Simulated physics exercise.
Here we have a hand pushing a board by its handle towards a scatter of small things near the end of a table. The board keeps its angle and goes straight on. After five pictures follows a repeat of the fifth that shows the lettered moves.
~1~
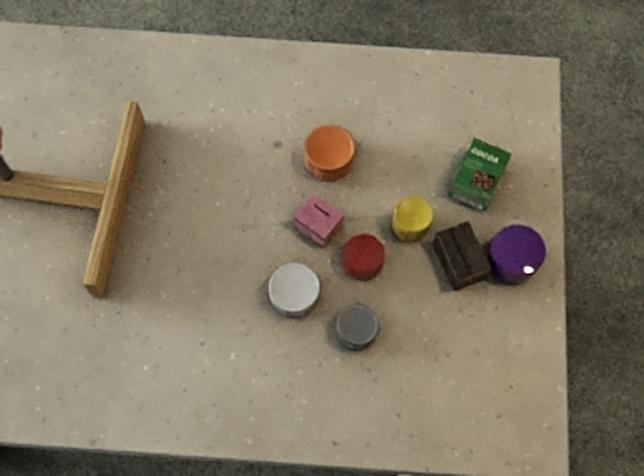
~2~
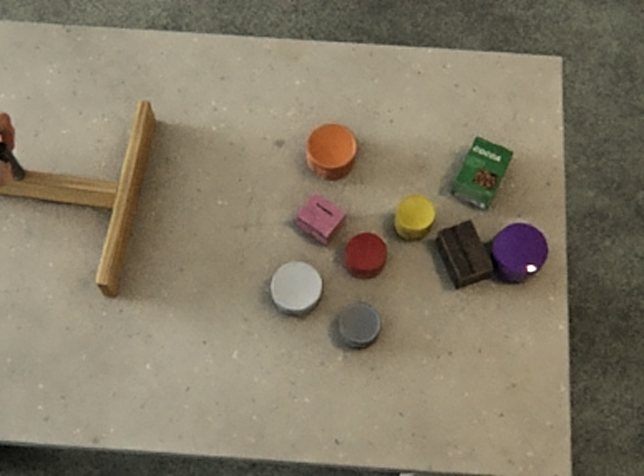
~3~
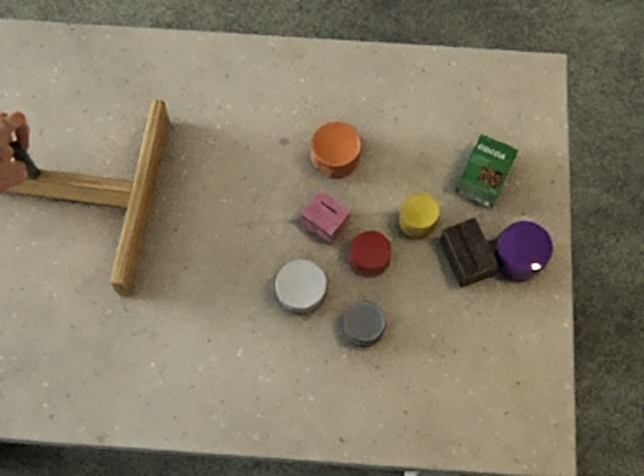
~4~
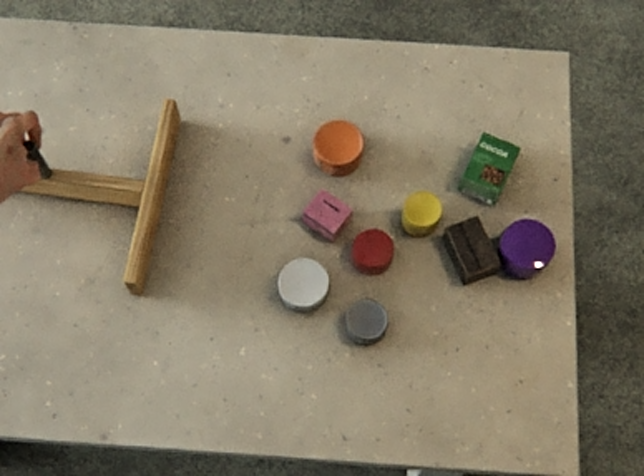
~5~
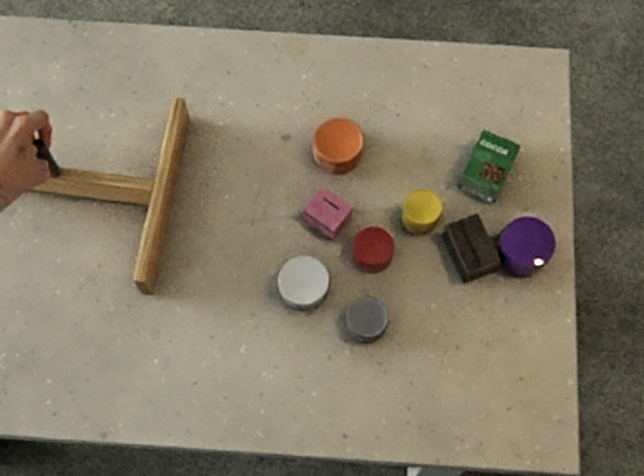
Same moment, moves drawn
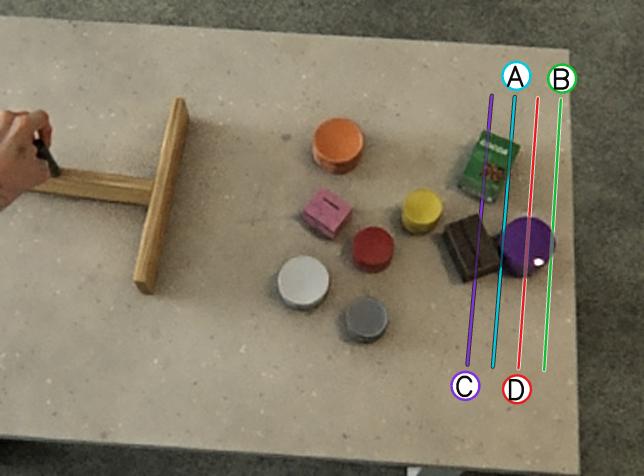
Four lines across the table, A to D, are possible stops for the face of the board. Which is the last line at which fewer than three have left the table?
No farther than A.
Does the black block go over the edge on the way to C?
No.
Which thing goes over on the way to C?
It is the purple pot.
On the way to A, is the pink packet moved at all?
Yes.
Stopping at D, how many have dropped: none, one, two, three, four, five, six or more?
In all, four.
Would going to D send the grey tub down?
No.
On the copy, A at (504, 225); B at (553, 228); C at (480, 223); D at (529, 227).
On A. First, board (283, 194); purple pot (525, 247); green packet (489, 166).
Then, board (407, 201); black block (483, 258); yellow jar (470, 213).
Finally, board (506, 208); purple pot over the edge; green packet over the edge; two fallen.
By contrast, B drops five; C is within the limit but short; D drops four.
